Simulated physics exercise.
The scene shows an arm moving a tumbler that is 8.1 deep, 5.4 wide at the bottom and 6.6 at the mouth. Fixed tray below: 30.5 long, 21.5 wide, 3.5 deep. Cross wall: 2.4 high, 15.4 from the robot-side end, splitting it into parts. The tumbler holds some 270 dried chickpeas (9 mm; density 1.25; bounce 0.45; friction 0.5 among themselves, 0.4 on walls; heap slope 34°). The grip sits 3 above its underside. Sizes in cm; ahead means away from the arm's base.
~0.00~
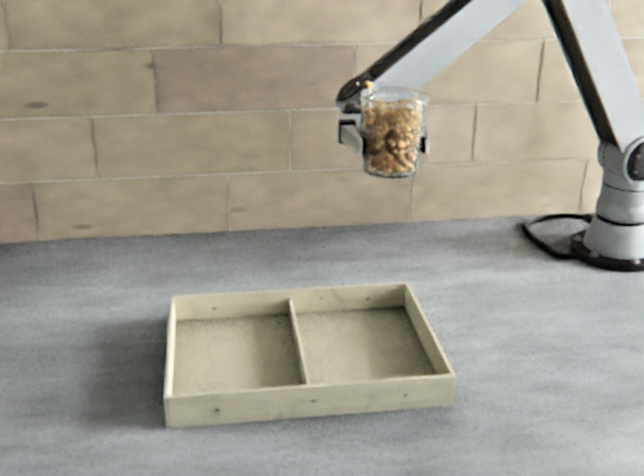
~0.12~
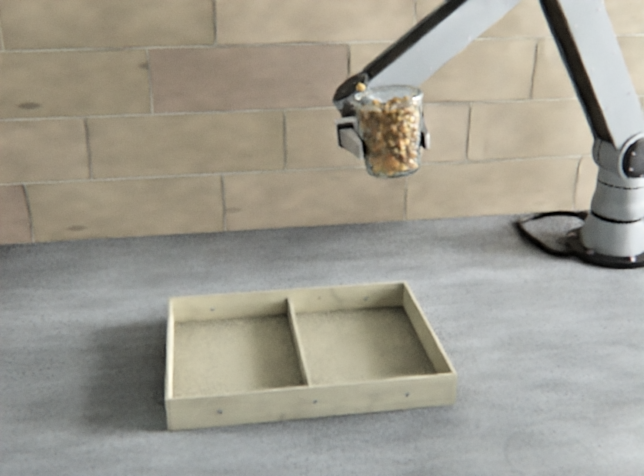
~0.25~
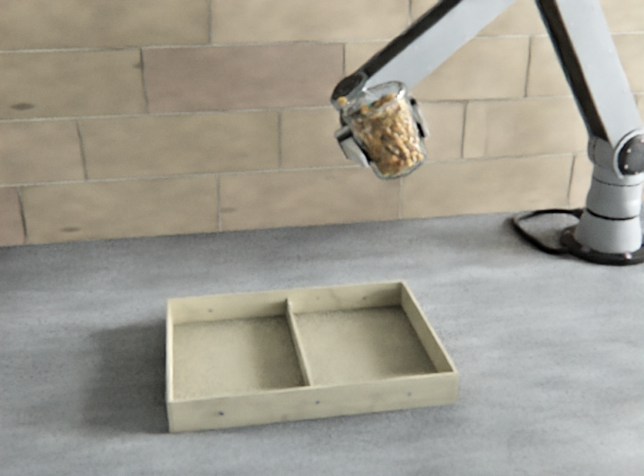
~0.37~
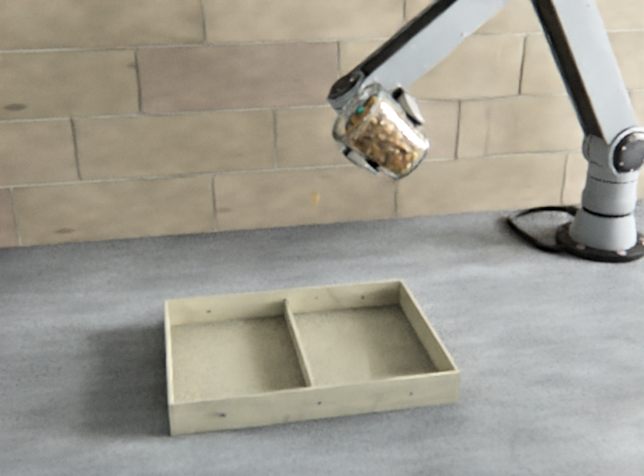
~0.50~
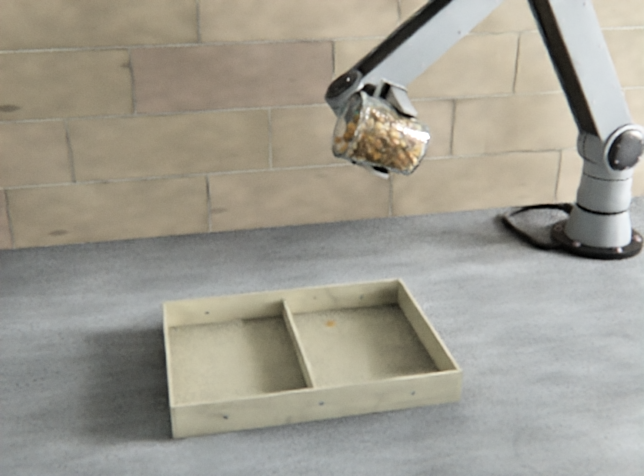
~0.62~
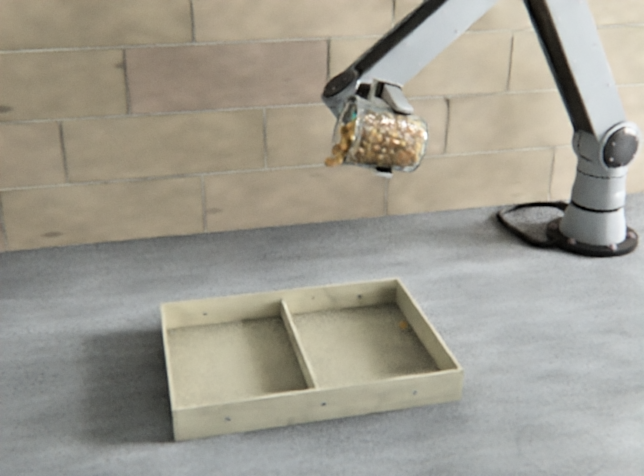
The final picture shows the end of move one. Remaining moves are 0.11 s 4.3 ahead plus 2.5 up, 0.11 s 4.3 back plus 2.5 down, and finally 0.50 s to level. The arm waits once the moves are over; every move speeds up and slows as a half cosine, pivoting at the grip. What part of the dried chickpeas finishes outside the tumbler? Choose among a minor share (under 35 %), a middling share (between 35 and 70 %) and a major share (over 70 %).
A major share.
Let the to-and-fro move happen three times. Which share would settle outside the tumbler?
About 95 per cent in that case.
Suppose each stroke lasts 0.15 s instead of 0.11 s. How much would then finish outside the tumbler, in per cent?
I'd expect close to 50 in a hundred.
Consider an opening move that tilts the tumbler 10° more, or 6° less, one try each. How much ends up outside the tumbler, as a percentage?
It would be around 100 and 75 per cent.
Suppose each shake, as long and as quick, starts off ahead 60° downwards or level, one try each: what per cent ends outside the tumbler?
You'd get about 15 per cent with the first setting and about 65 per cent with the second.
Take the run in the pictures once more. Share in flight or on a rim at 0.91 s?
Around 86 per cent of the load.
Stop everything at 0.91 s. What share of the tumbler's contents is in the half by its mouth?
90 %.
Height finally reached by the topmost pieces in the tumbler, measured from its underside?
Around 3.5 cm up.
After 0.91 s, tilted 71° forward, highest piece 27 above the table; 34 in the tumbler, 4 in the robot-side part, 229 in flight or on a rim.
After 1.20 s, tilted 14° forward, highest piece 28 above the table; 208 in the far-side part, 31 in the tumbler, 23 in the robot-side part, 4 on the table or floor, 1 in flight or on a rim.
After 1.54 s, level, highest piece 27 above the table; 208 in the far-side part, 31 in the tumbler, 23 in the robot-side part, 5 on the table or floor.
After 2.59 s, level, highest piece 27 above the table; 208 in the far-side part, 31 in the tumbler, 23 in the robot-side part, 5 on the table or floor.
In the end, 208 in the far-side part, 31 in the tumbler, 23 in the robot-side part, 5 on the table or floor. That is 88 % outside the tumbler.
